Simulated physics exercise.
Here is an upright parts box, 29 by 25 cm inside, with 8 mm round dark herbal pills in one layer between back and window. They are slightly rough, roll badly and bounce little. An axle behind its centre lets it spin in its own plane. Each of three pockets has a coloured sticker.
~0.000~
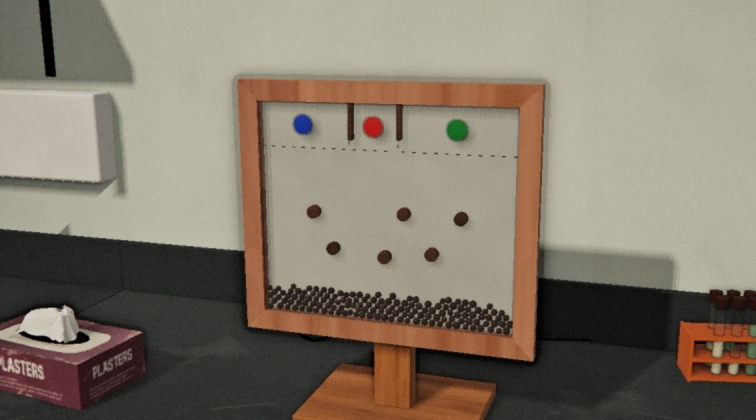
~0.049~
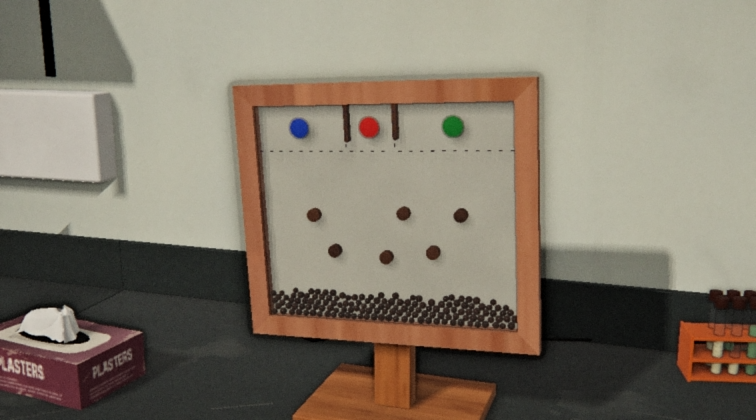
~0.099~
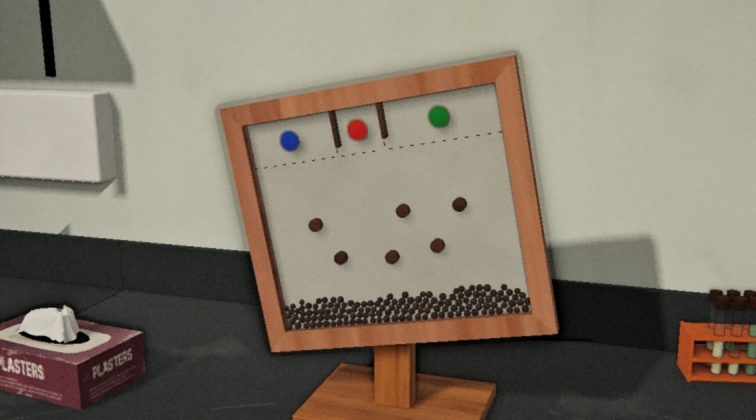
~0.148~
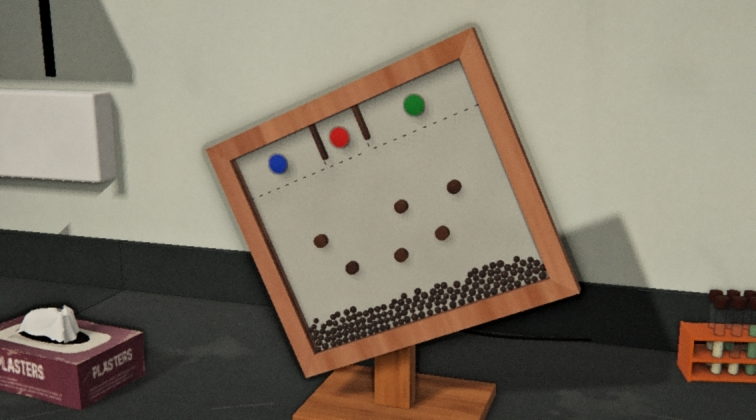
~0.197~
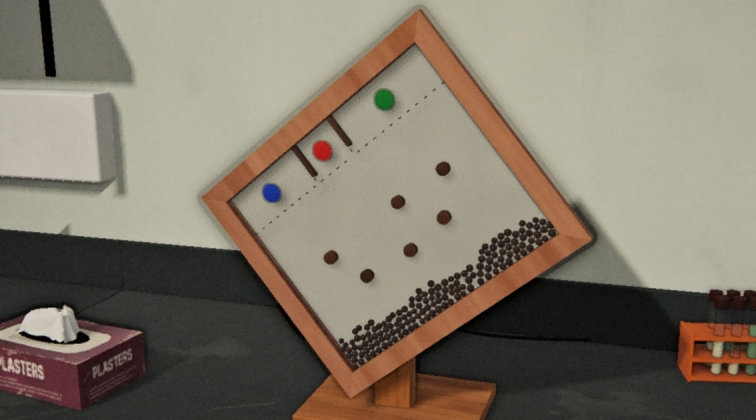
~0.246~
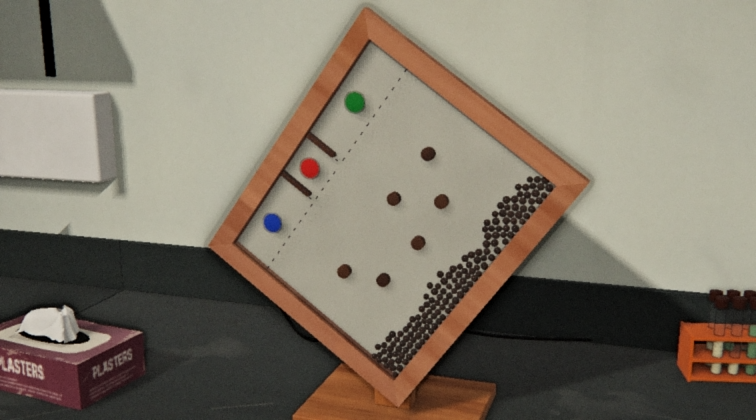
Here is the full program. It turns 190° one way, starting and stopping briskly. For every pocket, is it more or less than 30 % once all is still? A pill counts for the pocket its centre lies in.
Red less, blue more, green less than 30 %.
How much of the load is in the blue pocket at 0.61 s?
Some 25 per cent.
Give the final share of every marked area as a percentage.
Red pocket: 25; blue pocket: 60; green pocket: 15.
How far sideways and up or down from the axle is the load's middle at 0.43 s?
About 10 cm right and 1 cm below.
After 0.43 s, it stands 110° anticlockwise; the pills' middle is 10 cm right of and 1 cm below the centre; nothing in the marked areas.
After 0.61 s, it stands 165° anticlockwise; the pills' middle is 8 cm right of and 3 cm below the centre; red 5 %, blue 25 %.
After 0.76 s, it has come round 190° anticlockwise; the pills' middle is 8 cm right of and 6 cm below the centre; red 10 %, blue 50 %, green 5 %.
Settled by 1.7 s, it has come round 190° anticlockwise; red 25 %, blue 60 %, green 15 %, elsewhere 5 %.
